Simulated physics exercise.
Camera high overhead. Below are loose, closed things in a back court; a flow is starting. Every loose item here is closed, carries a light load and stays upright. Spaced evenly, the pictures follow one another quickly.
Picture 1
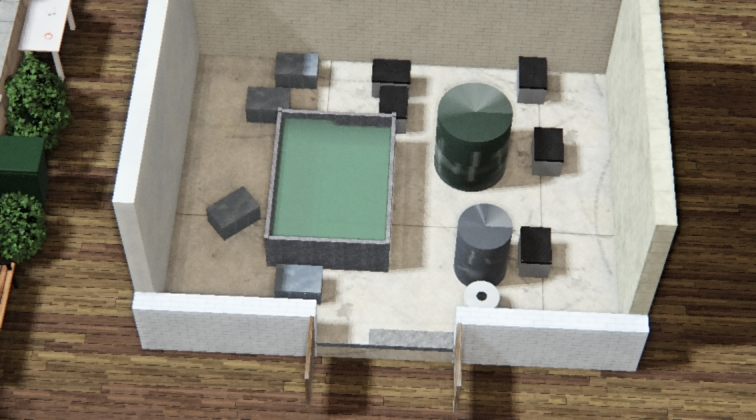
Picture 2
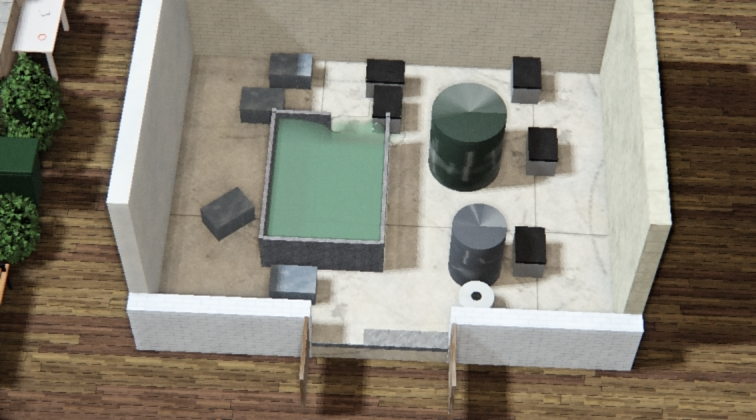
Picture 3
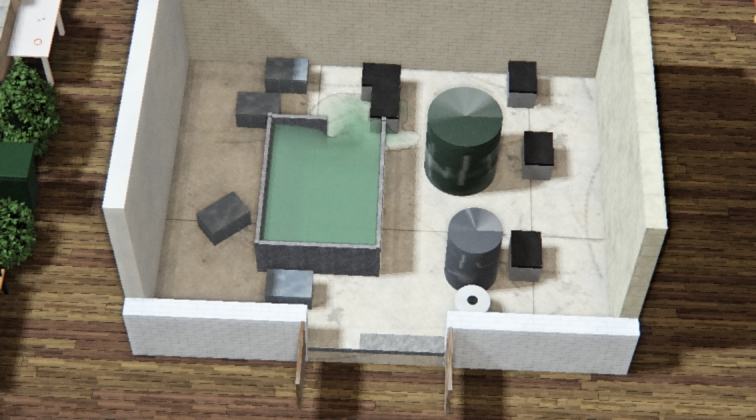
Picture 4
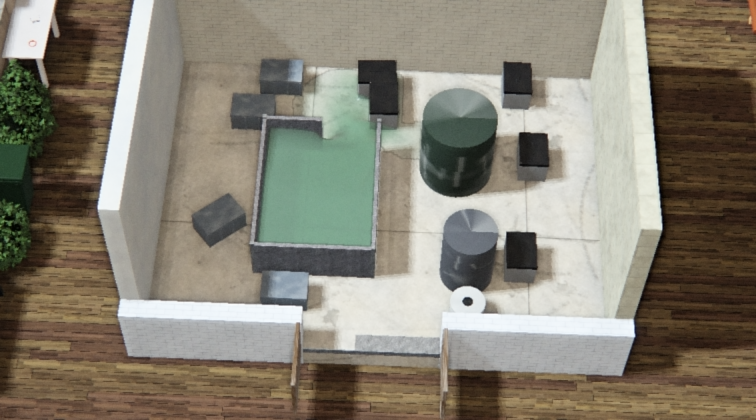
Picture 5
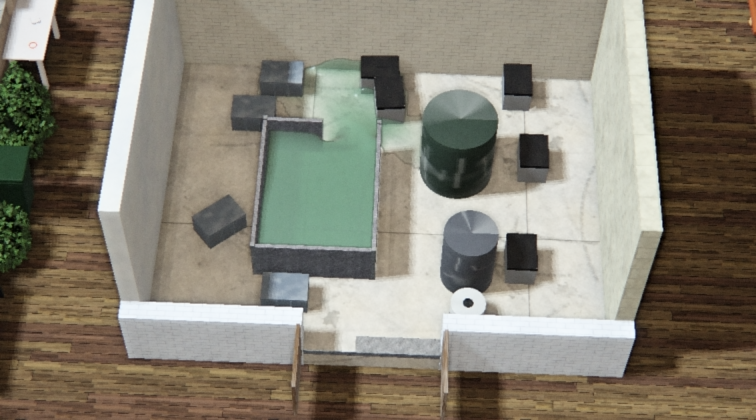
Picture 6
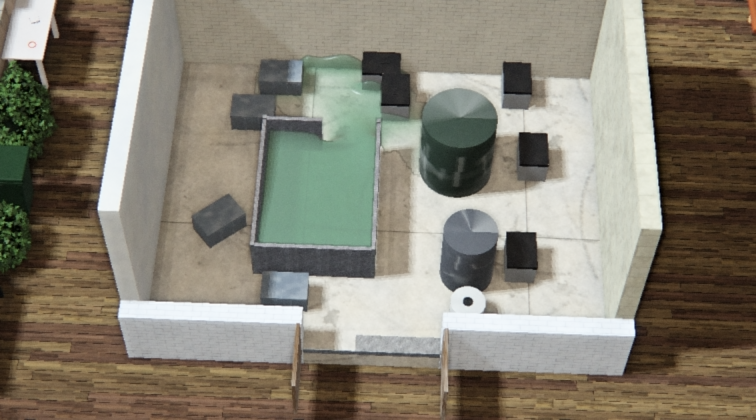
A walled tank of green water spills from its back corner, nudging nearby dark boxes slightly.
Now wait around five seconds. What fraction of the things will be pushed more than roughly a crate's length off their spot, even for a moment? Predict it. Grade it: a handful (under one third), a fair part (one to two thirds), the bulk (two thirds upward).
The bulk.
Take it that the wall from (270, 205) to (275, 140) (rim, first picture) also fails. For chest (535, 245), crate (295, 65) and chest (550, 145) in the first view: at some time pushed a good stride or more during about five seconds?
Object by object: Less than that, displaced that much, less than that.
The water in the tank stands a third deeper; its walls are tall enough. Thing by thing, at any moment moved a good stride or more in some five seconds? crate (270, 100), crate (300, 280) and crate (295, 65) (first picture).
Taking each in turn, the answer is did it, came up short, did it.
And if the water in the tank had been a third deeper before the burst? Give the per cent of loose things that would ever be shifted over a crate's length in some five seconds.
I'd put it near 80 percent.
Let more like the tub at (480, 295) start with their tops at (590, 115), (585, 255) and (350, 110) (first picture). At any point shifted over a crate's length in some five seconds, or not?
One by one: Knocked well away; knocked well away; knocked well away.
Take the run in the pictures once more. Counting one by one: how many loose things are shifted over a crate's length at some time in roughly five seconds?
So that is 7.
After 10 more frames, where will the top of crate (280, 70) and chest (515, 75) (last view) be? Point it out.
Approximately (204, 100) for one and (575, 99) for the other.
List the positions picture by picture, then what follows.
A chest at (393, 101) rests on the ground; a chest at (391, 70), on the bottom; 0 of 10 have shifted, in the first picture.
A chest at (387, 101), on the bottom; a chest at (385, 70), on the bottom; 0 of 10 have shifted, in the second picture.
A chest at (385, 101), on the bottom, close to its start; a chest at (381, 74), on the bottom; 1 of 10 have shifted, in the third picture.
A chest at (383, 97) rests on the ground, close to its start; a chest at (377, 71), on the bottom, close to its start; 2 of 10 have shifted, in the fourth picture.
A chest at (389, 92) rests on the ground, a stride from its start; a chest at (380, 66), on the bottom, close to its start; 2 of 10 have shifted, in the fifth picture.
A chest at (396, 89) rests on the ground, a stride from its start; a chest at (381, 63), on the bottom, close to its start; 2 of 10 have shifted, in the sixth picture.
A moment on, 1 of 10 are well off their spots; 1 afloat.
Next, 4 of 10 are well off their spots; 2 afloat.
Later, 6 of 10 are well off their spots; 4 afloat.
In the end, 7 of 10 are well off their spots, and 7 have been at some point; 4 afloat.
